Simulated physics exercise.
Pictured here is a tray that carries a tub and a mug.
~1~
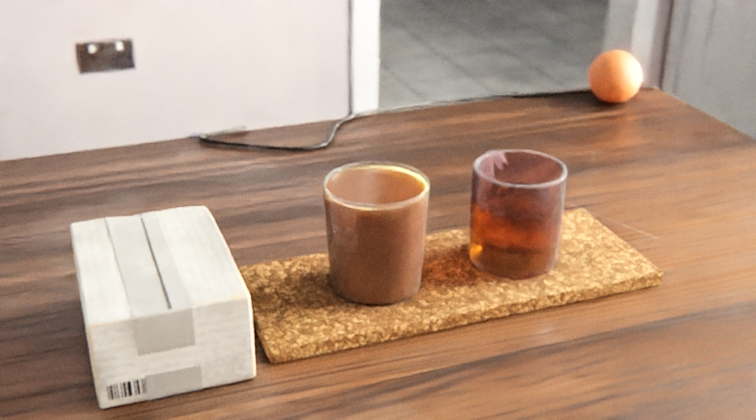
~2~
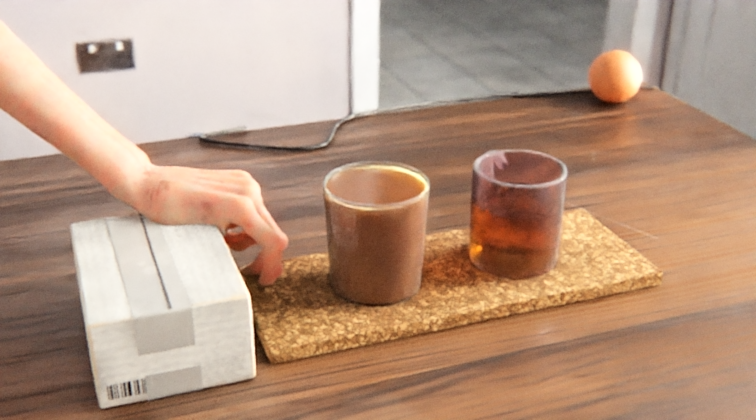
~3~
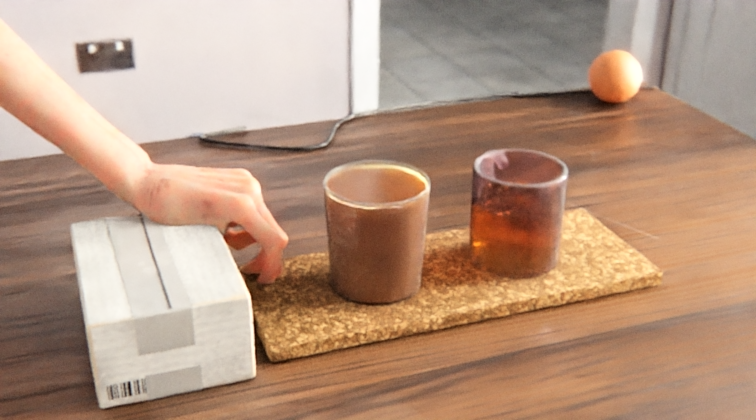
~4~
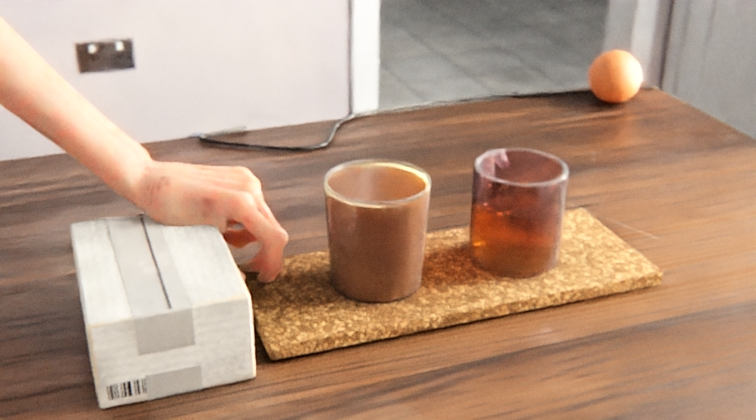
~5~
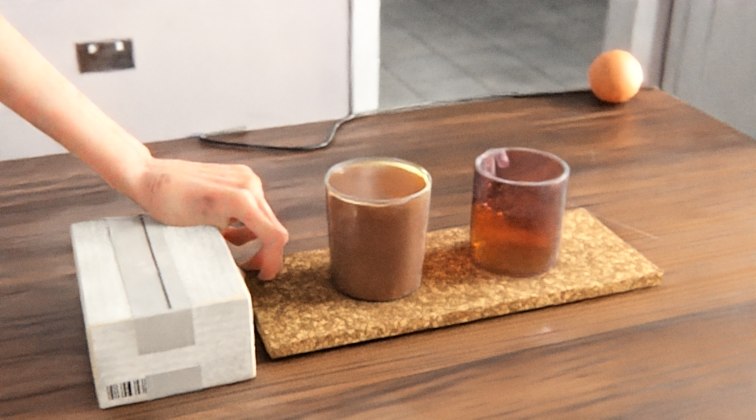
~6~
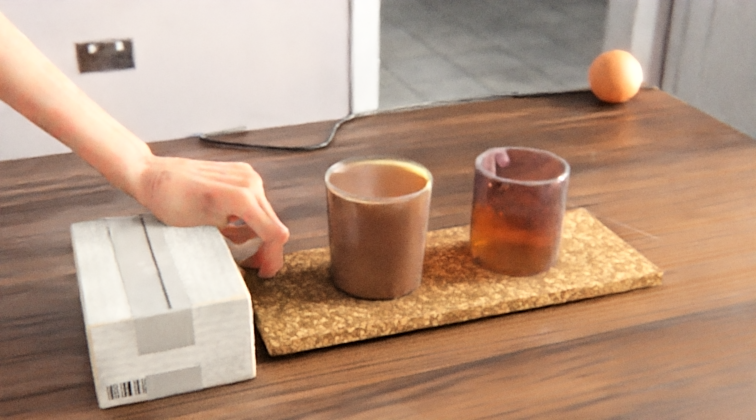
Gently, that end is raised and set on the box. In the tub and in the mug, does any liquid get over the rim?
Tub: It will fail to contain it; mug: It will contain it fully.
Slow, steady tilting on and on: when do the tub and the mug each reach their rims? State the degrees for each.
In turn 8 and 45 degrees.
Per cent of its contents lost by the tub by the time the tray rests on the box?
Reading: Some 6 per cent.
Soon after, the tray slopes by about 7°; tub, nothing has left it; mug, nothing has left it.
Later, the tray slopes by about 15°; tub, some has gone over its rim; mug, nothing has left it.
In the end, the tray slopes by about 13°, resting on the box; tub, some has gone over its rim; mug, nothing has left it.
